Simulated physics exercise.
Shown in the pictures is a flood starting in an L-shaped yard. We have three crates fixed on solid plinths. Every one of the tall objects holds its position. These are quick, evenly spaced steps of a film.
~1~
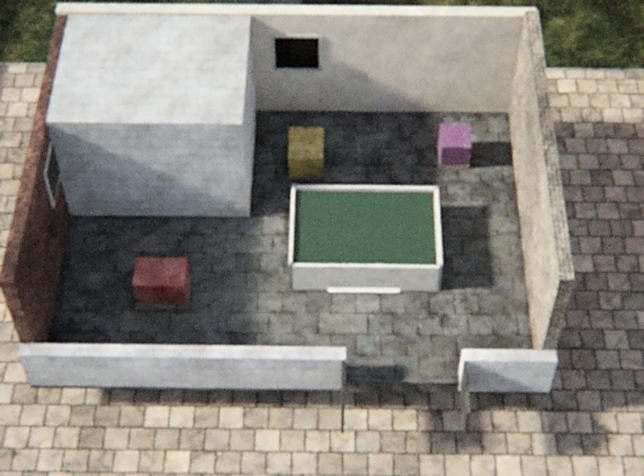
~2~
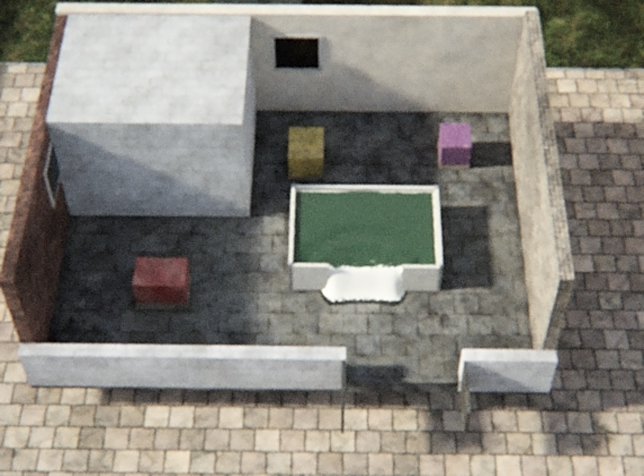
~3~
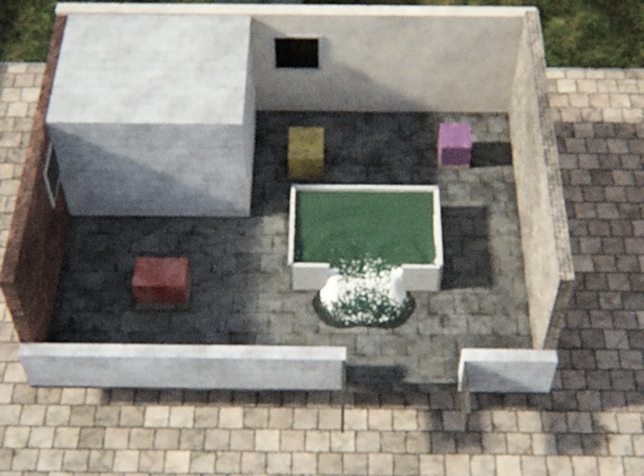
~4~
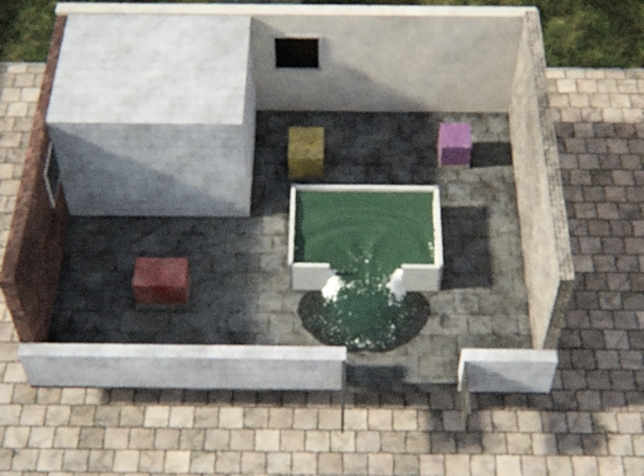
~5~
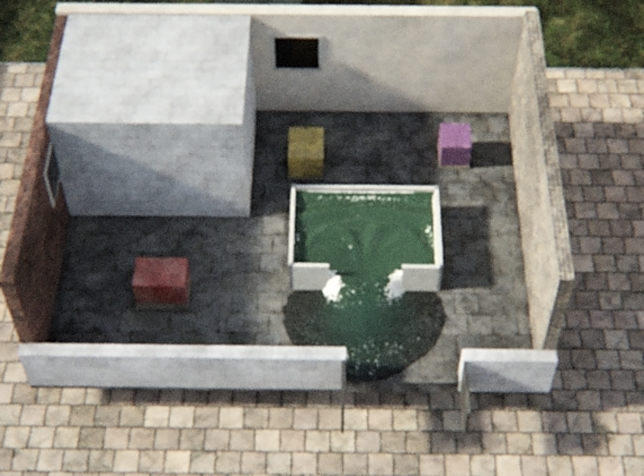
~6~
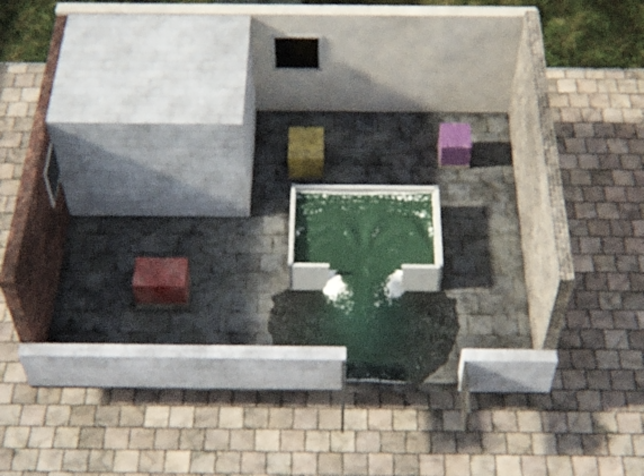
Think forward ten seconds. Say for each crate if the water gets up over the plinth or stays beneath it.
At the yellow crate the water stays beneath; at the purple crate the water stays beneath; at the red crate the water stays beneath.
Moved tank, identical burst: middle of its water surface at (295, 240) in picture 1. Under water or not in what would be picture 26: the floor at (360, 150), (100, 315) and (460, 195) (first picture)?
As listed: Clear, awash, no water.
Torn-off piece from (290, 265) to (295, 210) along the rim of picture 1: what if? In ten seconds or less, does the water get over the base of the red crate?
As for red crate, it gets flooded.
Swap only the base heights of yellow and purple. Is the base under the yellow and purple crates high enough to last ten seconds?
One by one: The yellow crate is not reached; the purple crate is not reached.
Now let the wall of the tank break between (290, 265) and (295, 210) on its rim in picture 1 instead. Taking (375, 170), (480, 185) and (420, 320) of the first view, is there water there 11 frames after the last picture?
Unwetted / unwetted / unwetted.
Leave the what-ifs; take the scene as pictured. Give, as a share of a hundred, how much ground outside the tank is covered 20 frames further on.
About 40 per cent.
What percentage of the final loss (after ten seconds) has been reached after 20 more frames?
Estimated share: Close to 60 %.
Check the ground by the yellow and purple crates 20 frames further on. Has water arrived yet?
Quick answer: Yellow, not wet; purple, not wet.
A moment on, water covers 15 % of the floor; the yellow crate not reached, the purple crate not reached, the red crate not reached.
Next, water covers 25 % of the floor; the yellow crate not reached, the purple crate not reached, the red crate water round its plinth.
Then, water covers 40 % of the floor; the yellow crate not reached, the purple crate not reached, the red crate water round its plinth.
Later, water covers 50 % of the floor; the yellow crate not reached, the purple crate not reached, the red crate water round its plinth.
In the end, water covers 65 % of the floor; the yellow crate stayed above the water, the purple crate stayed above the water, the red crate stayed above the water.
